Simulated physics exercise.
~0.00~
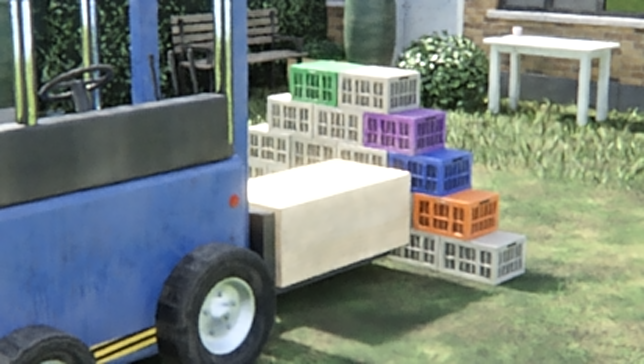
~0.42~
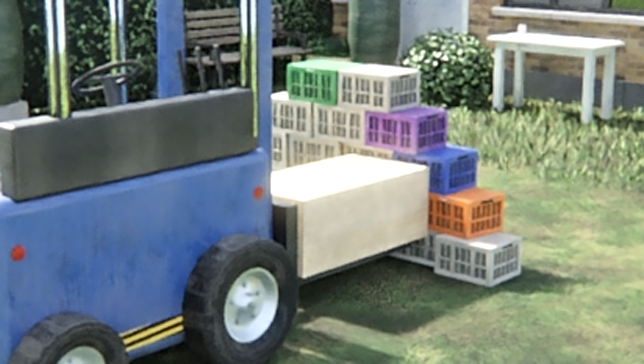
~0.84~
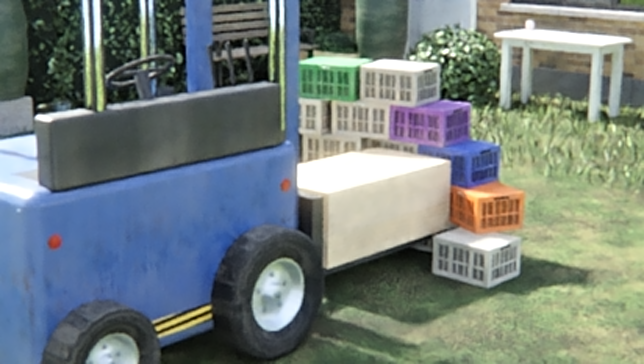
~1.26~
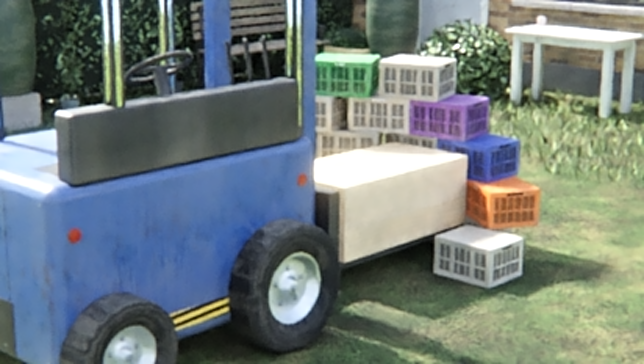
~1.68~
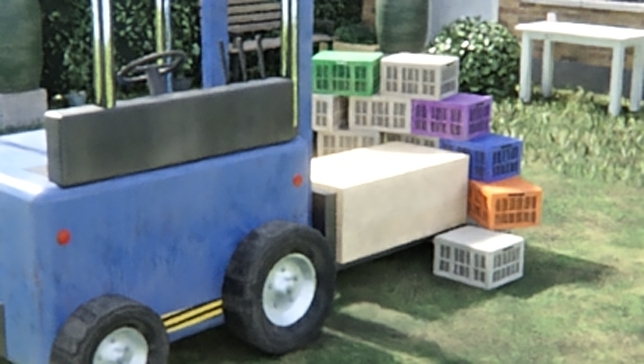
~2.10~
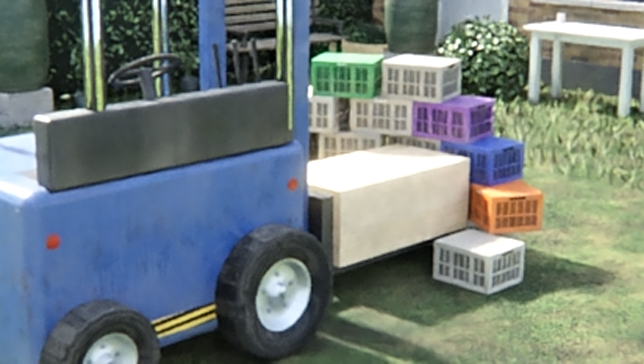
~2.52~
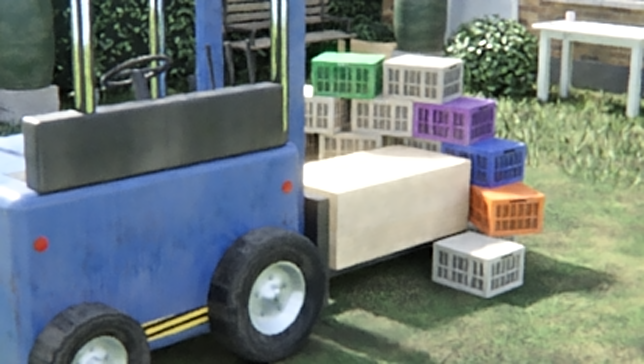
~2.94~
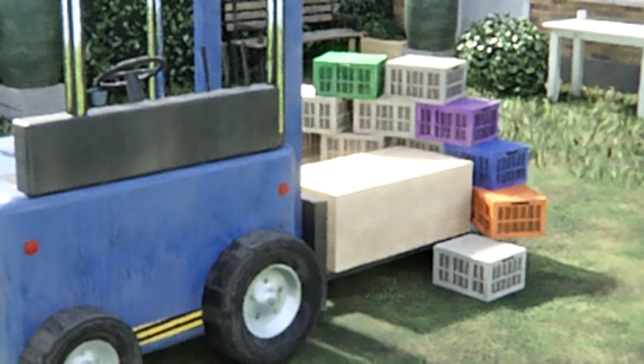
A blue lift truck pushes its pale case into stacked crates, shifting several, but none fall.
